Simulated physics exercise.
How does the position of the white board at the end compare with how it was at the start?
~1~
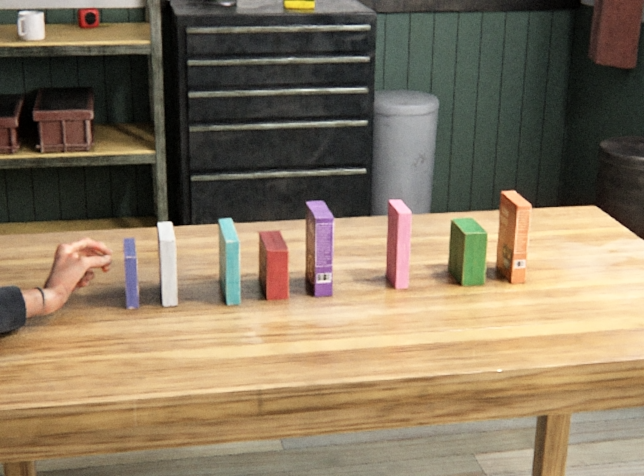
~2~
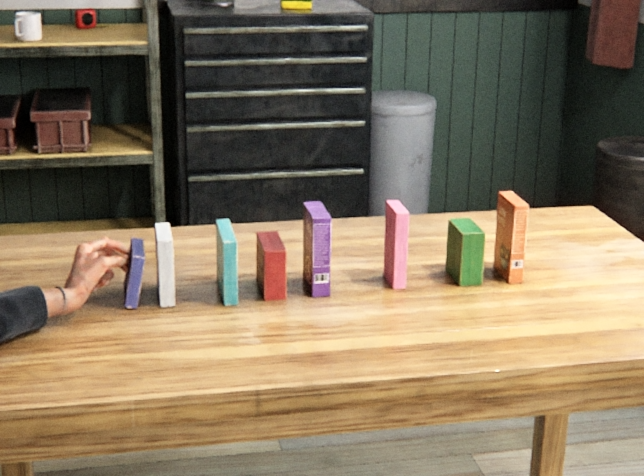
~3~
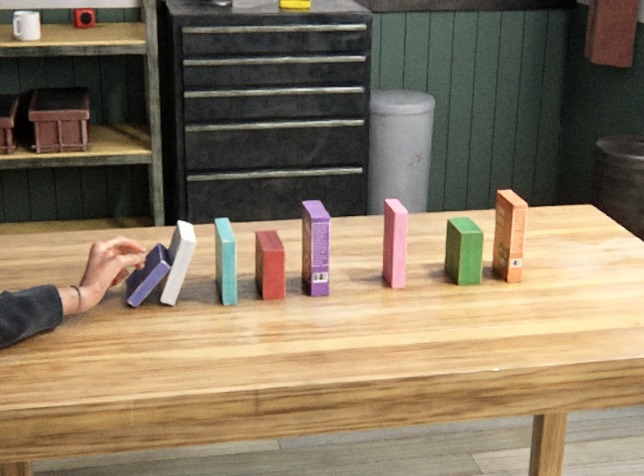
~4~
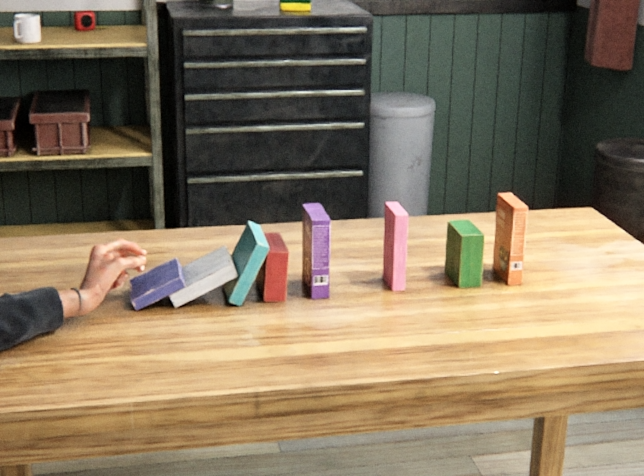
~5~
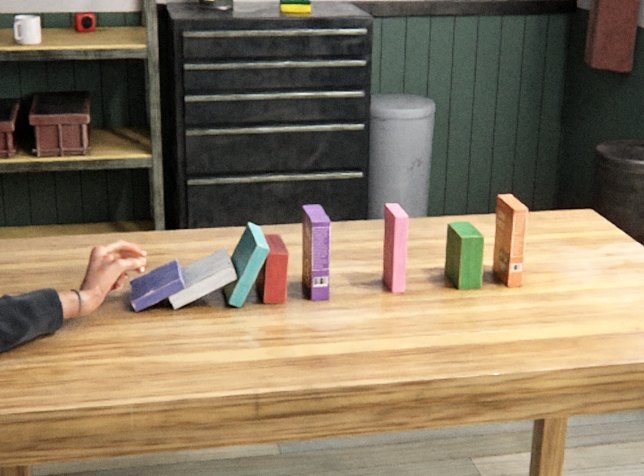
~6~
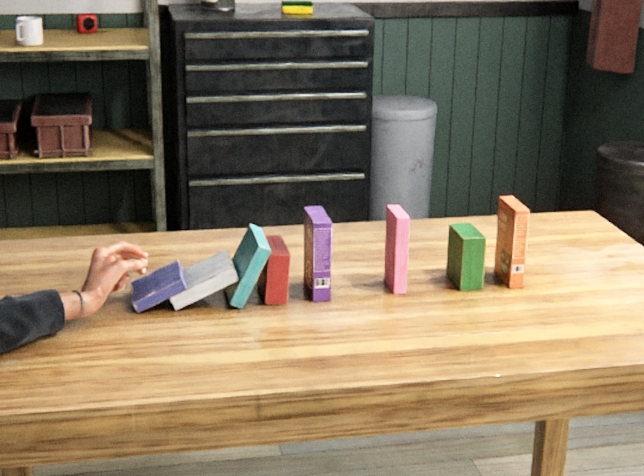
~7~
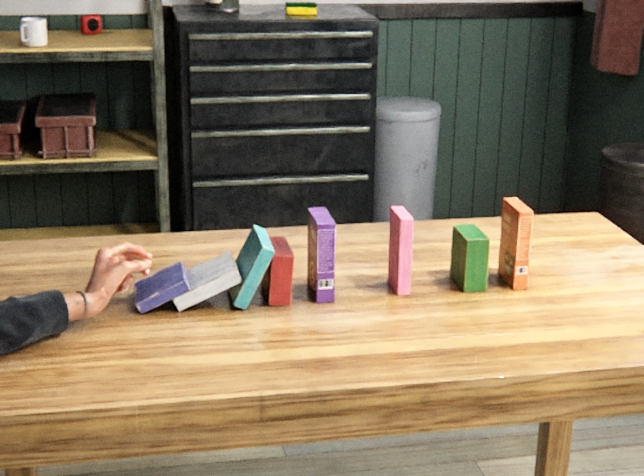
The white board stands upright at the start, but by the end it has toppled to the right and is on its side.
A row of eight coloured blocks and boxes stands across a light wooden table in a workshop, seen from slightly above, with a black drawer cabinet, shelves and a grey bin behind. A hand at the left tips the blue block to the right, into the white one beside it. The white board topples in turn and knocks the turquoise block, which tilts against the red block. There the fall stops, with the hand held still by the blue block. The red block stays upright, and the purple, pink, green and orange pieces remain standing farther right.
